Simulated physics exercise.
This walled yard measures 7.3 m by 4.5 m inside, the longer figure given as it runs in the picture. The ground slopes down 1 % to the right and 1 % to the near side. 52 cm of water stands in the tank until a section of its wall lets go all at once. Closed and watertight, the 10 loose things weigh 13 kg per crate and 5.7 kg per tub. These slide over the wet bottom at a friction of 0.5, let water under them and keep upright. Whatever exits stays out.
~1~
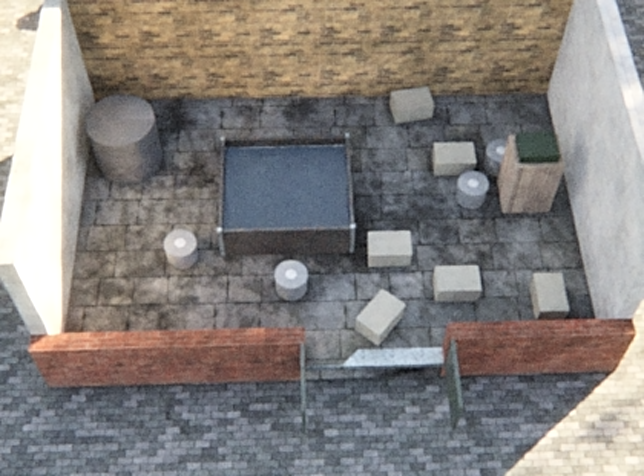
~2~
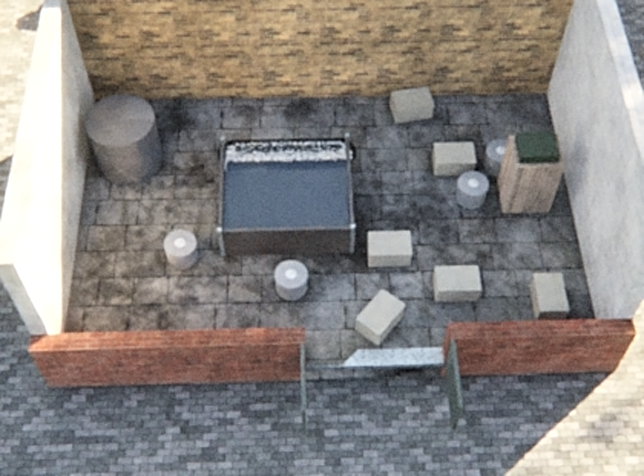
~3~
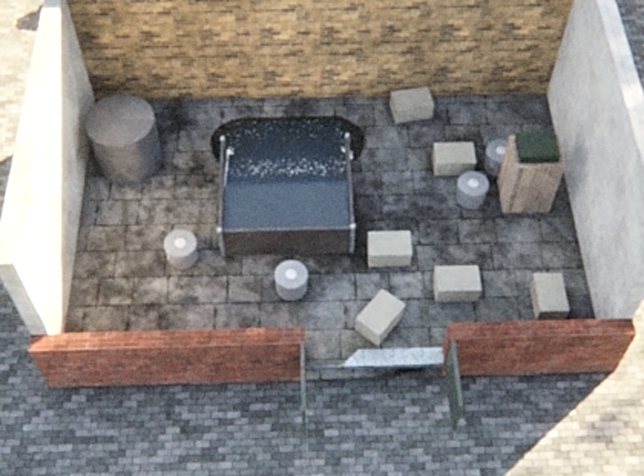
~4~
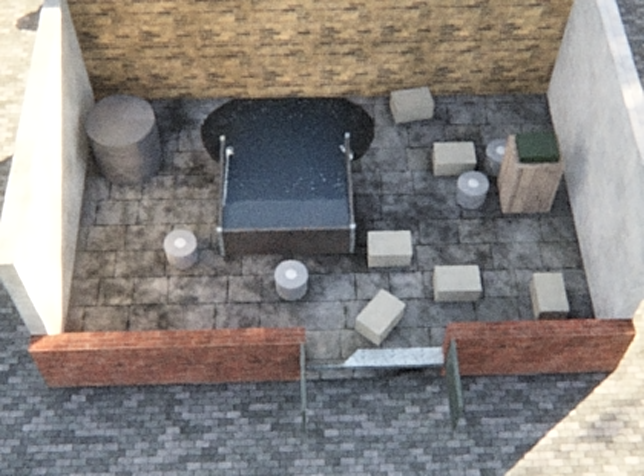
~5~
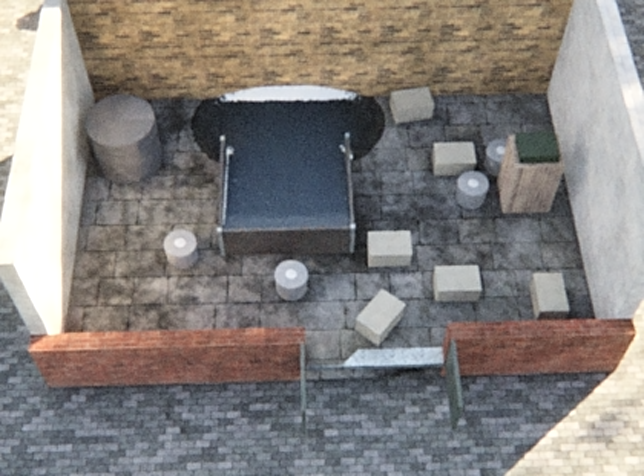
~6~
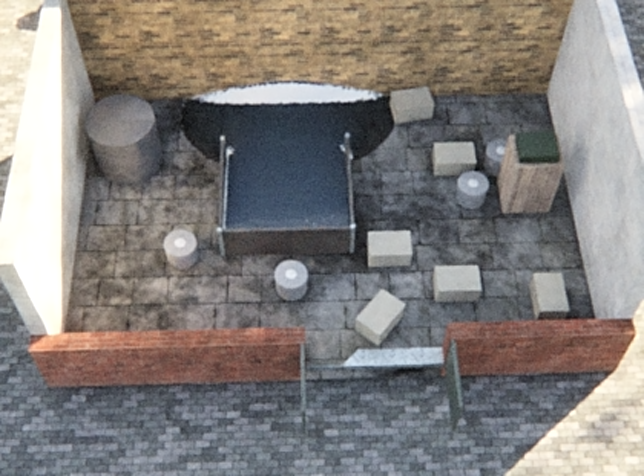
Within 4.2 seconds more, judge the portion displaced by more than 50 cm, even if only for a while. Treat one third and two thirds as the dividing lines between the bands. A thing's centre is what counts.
I expect one to two thirds of them.
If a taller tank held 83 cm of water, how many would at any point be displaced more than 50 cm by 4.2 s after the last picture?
That would make 6 of them.
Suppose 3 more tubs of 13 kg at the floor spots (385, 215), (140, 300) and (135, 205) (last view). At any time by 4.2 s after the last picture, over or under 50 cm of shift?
In order: Within it, within it, within it.
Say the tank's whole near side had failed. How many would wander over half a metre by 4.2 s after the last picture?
The answer would then be 2.
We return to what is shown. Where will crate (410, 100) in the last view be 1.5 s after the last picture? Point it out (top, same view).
Look for it near (471, 136).
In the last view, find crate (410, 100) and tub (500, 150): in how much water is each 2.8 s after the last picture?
Some 11 cm at the first, some 14 cm at the second.
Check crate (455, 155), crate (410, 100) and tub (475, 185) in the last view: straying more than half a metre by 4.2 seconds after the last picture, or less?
Well, in that order it's topping it, topping it, topping it.
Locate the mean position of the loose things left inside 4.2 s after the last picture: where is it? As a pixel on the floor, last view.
That lands at roughly (427, 250).
Then, 0.4 s after the last picture 0 of 10 are over 50 cm from their spots; 0 afloat.
Then, 1.5 s after the last picture 1 of 10 are over 50 cm from their spots; 0 afloat.
Then, 2.8 s after the last picture 3 of 10 are over 50 cm from their spots; 2 afloat.
Then, 4.2 s after the last picture 4 of 10 are over 50 cm from their spots, and 4 have been at some point; 2 afloat.
